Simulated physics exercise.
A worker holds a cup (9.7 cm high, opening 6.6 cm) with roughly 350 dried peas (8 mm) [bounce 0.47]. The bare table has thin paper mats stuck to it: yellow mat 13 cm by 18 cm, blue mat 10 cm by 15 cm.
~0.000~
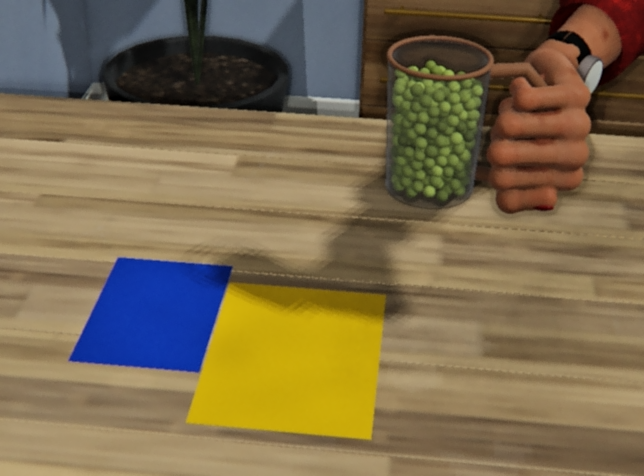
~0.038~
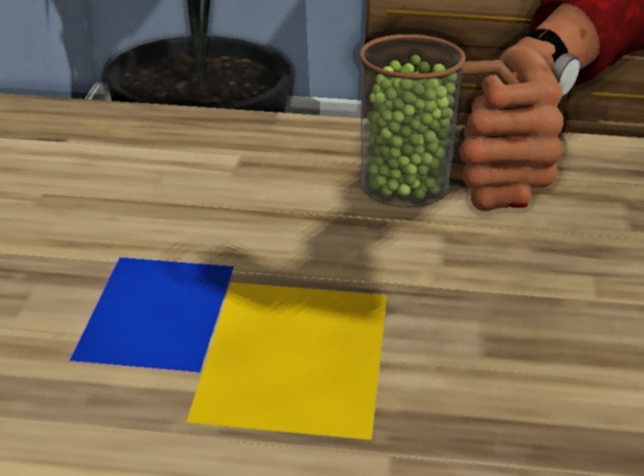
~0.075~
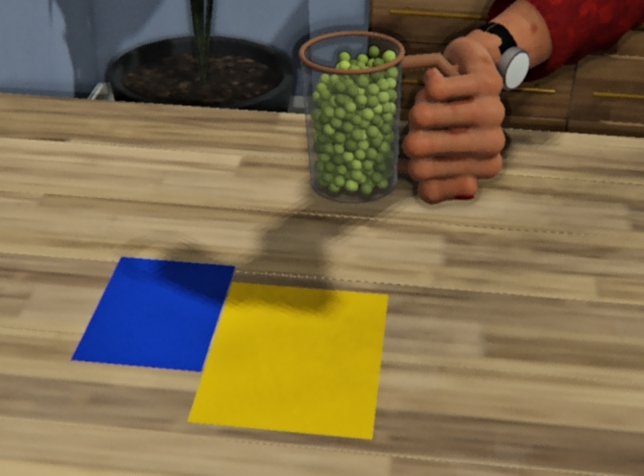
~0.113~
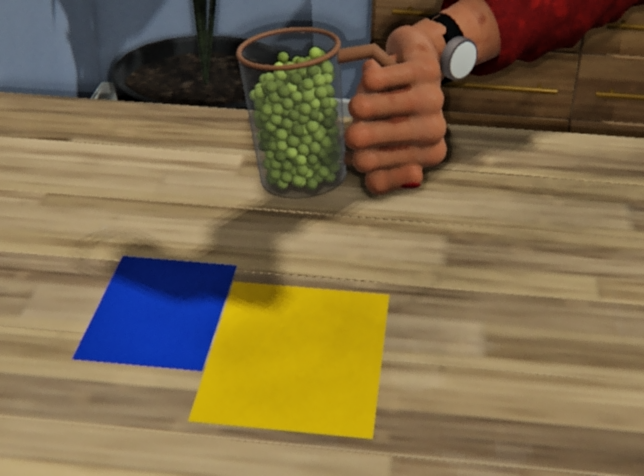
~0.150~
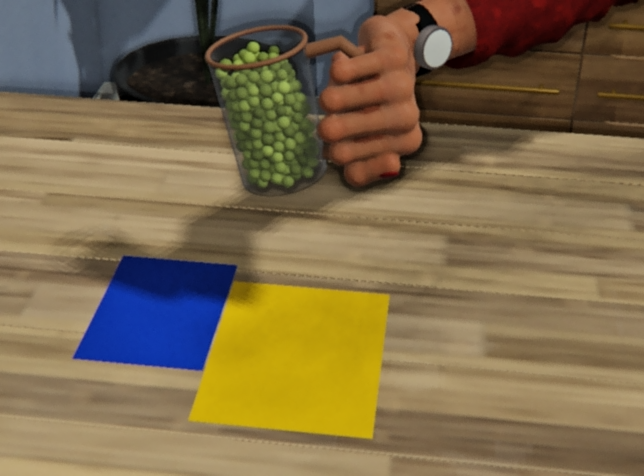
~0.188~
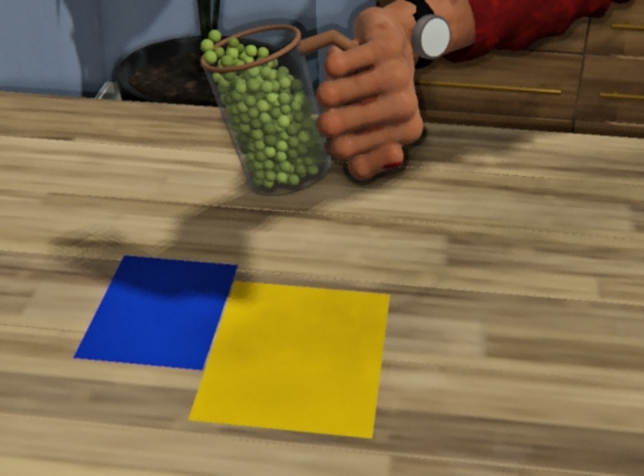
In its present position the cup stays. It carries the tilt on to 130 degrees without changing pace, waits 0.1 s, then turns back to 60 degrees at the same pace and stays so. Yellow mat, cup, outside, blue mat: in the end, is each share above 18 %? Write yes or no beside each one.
Yellow mat no, cup no, outside yes, blue mat yes.
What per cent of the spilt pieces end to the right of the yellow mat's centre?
That works out near 0 per cent of the spill.
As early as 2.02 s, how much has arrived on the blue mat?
It comes to some 35 in a hundred.
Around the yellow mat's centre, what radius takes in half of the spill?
Around 20 cm from the centre.
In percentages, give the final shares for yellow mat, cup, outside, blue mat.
The yellow mat gets 10 percent, the cup 0 percent, outside 50 percent, and the blue mat 35 percent.
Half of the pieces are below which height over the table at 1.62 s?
Close to 0 cm, I'd say.
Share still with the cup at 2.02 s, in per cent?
Close to 0 in a hundred.
Then, at 0.74 s, tilt 89 degrees; cup 100 %; middle of all pieces on or above the table near (274, 120).
Then, at 1.20 s, tilt 130 degrees; yellow mat 10 %, cup 15 %, outside 10 %, blue mat 65 %, in the air 5 %; middle of all pieces on or above the table near (183, 273).
Then, at 1.62 s, tilt 85 degrees; yellow mat 10 %, outside 50 %, blue mat 35 %; middle of all pieces on or above the table near (124, 317).
After 2.02 s, tilt 60 degrees; yellow mat 10 %, outside 50 %, blue mat 35 %; middle of all pieces on or above the table near (120, 319).
In the end, at 2.3 s, yellow mat 10 %, cup 0 %, outside 50 %, blue mat 35 %.
